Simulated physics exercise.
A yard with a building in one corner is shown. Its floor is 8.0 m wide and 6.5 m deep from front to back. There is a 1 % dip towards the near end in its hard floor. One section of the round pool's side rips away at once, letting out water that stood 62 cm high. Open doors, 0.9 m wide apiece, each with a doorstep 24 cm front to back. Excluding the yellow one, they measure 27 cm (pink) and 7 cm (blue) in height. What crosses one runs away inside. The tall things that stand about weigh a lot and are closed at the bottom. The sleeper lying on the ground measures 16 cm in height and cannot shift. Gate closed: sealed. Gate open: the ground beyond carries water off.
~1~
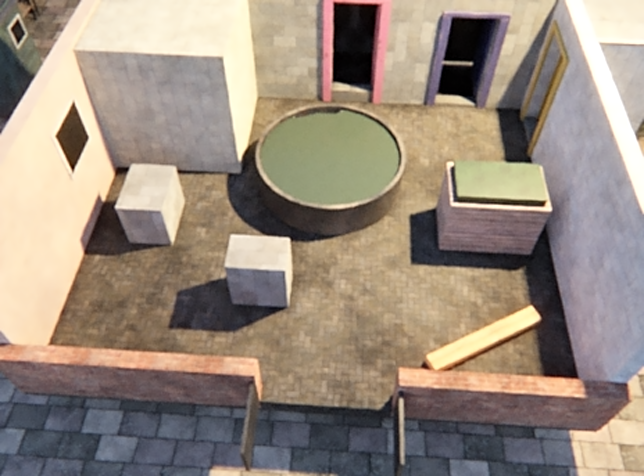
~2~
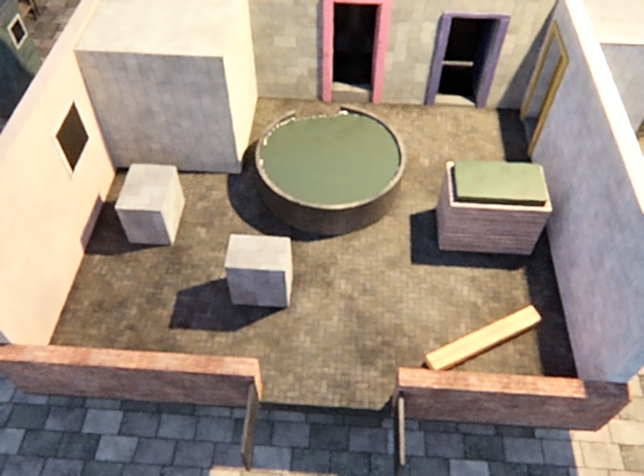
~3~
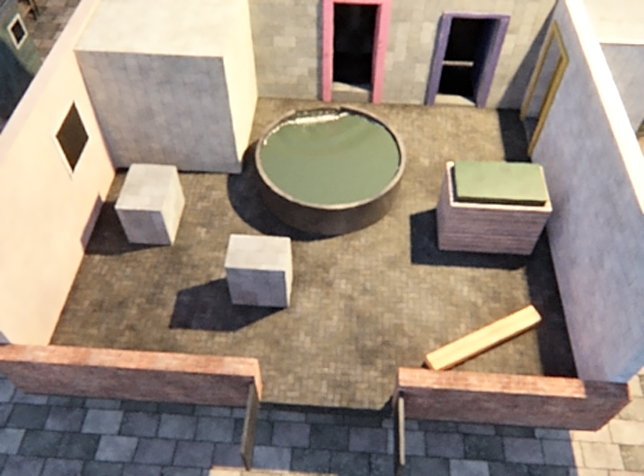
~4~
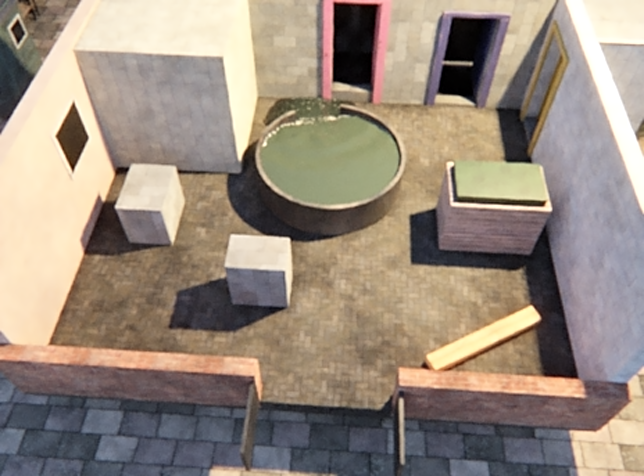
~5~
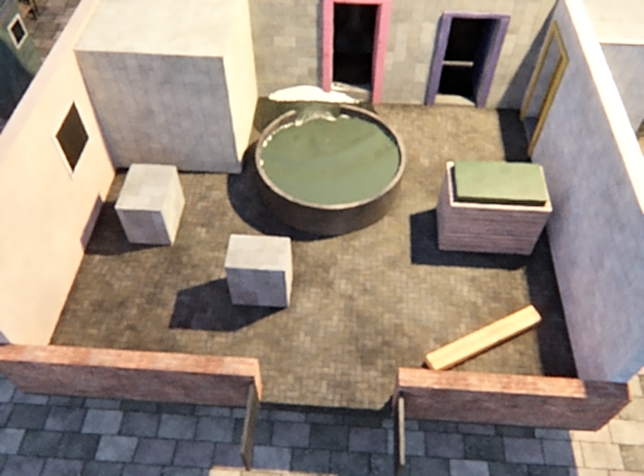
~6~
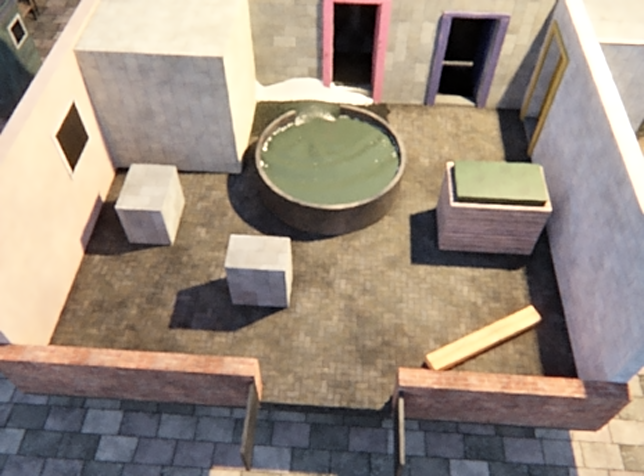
Green water lies still in a round pool in a walled yard, then begins to ripple along its far rim. Water pours out through a gap on the far side, spreading in a pale sheet over the paving near the back wall and pink doorway, while the blocks and wooden beam stay put.
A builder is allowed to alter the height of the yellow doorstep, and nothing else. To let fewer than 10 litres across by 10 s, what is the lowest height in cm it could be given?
The lowest such height is close to 13 cm.
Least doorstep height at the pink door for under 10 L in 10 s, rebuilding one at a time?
Pink - roughly 29 cm.
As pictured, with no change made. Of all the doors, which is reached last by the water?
Final door: Yellow.
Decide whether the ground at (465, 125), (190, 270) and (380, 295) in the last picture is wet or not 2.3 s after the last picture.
Taking them in turn, I'd call them touched by the flood, touched by the flood and spared by the flood.
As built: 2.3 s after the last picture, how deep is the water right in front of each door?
Reading in centimetres: Pink = 21, yellow = 15, blue = 4.
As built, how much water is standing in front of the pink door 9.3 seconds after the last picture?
11.5 cm.
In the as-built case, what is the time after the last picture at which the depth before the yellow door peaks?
At about 2.4 s.
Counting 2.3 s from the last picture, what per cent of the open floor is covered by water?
Roughly 40 percent of the floor is wet.
Then, 0.7 s after the last picture water covers 10 % of the floor, deepest (54 cm) near (263, 97); it has not reached the yellow door.
Then, 2.3 s after the last picture water covers 40 % of the floor, deepest (36 cm) near (263, 97); 15 cm at the yellow door, 2 litres in over its 12 cm doorstep.
Then, 9.3 s after the last picture water covers 95 % of the floor, deepest (15 cm) near (313, 105); 12 cm at the yellow door, 21 litres in over its 12 cm doorstep.
At the yellow door as built, the water peaked near 15 cm, 2.3 s after the last picture.
With a doorstep of 12 cm, 21 litres would have come in within the 10 s; with 16 cm, 0 litres. So under 10 litres takes about 13 cm.
